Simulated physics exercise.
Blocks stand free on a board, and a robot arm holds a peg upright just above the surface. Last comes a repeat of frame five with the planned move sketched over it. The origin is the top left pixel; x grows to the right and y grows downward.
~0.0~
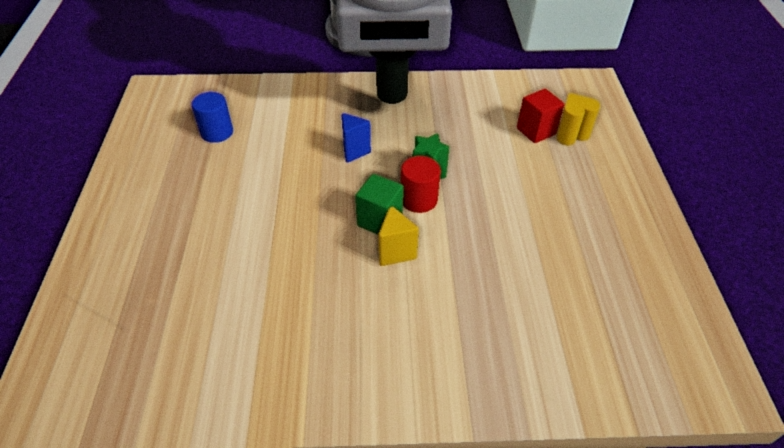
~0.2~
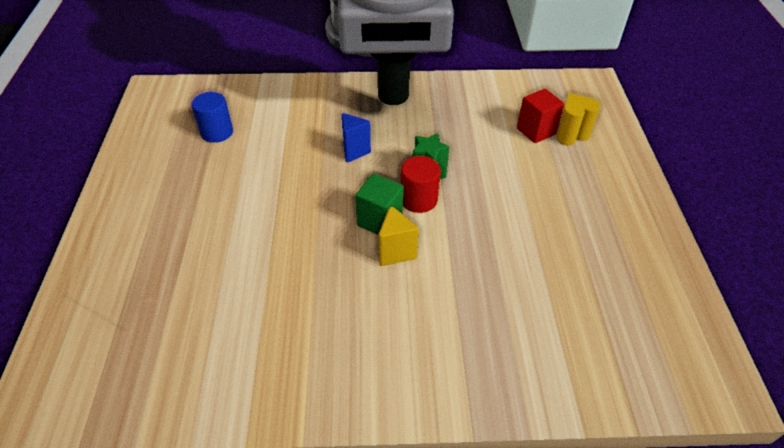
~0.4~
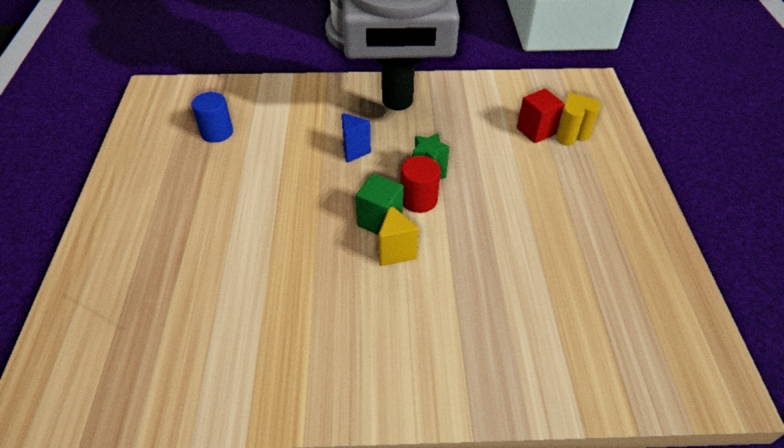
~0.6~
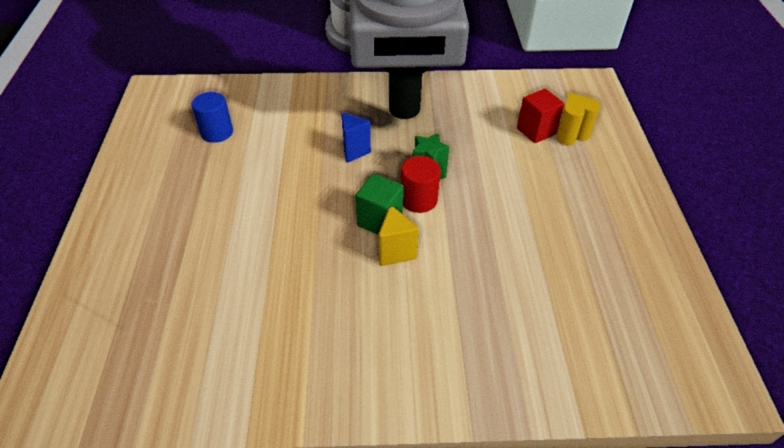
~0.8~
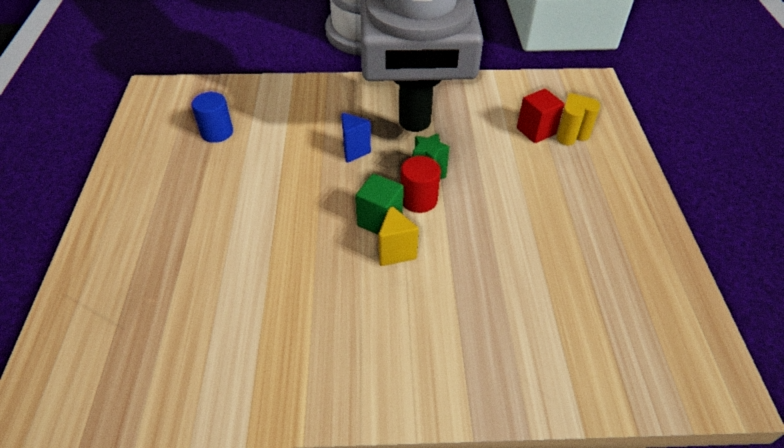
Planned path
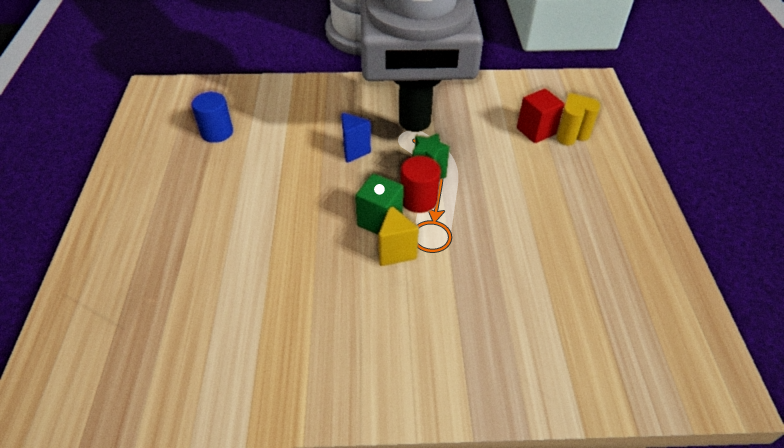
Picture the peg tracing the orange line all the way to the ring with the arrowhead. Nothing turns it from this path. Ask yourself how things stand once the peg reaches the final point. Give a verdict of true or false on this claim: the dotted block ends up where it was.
False - the claim does not hold.
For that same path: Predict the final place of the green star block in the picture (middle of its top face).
In the picture, that point is around (433, 232).
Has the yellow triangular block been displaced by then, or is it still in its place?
Well, the yellow triangular block shifts from its place.
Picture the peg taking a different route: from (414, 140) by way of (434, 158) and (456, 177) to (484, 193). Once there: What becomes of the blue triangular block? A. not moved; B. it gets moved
Option A.
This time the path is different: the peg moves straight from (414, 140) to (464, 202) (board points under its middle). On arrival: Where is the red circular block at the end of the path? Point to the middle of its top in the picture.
It is going to be at (427, 197).
The drawn path runs from (414, 140) through (440, 166) and (438, 199) to (432, 236); the dot is on the green square piece.
The first path, step by step. One third of the way, peg (442, 149); red circular block (419, 177); green star block (438, 158).
Two thirds of the way, peg (440, 182); green square piece (372, 198), turned 45° clockwise; yellow triangular block (393, 232); red circular block (415, 211); green star block (439, 192), turned 15° clockwise.
At the end, peg (433, 219); green square piece (372, 198), turned 45° clockwise; yellow triangular block (366, 265), turned 15° clockwise; red circular block (399, 251); green star block (433, 232), turned 15° clockwise.
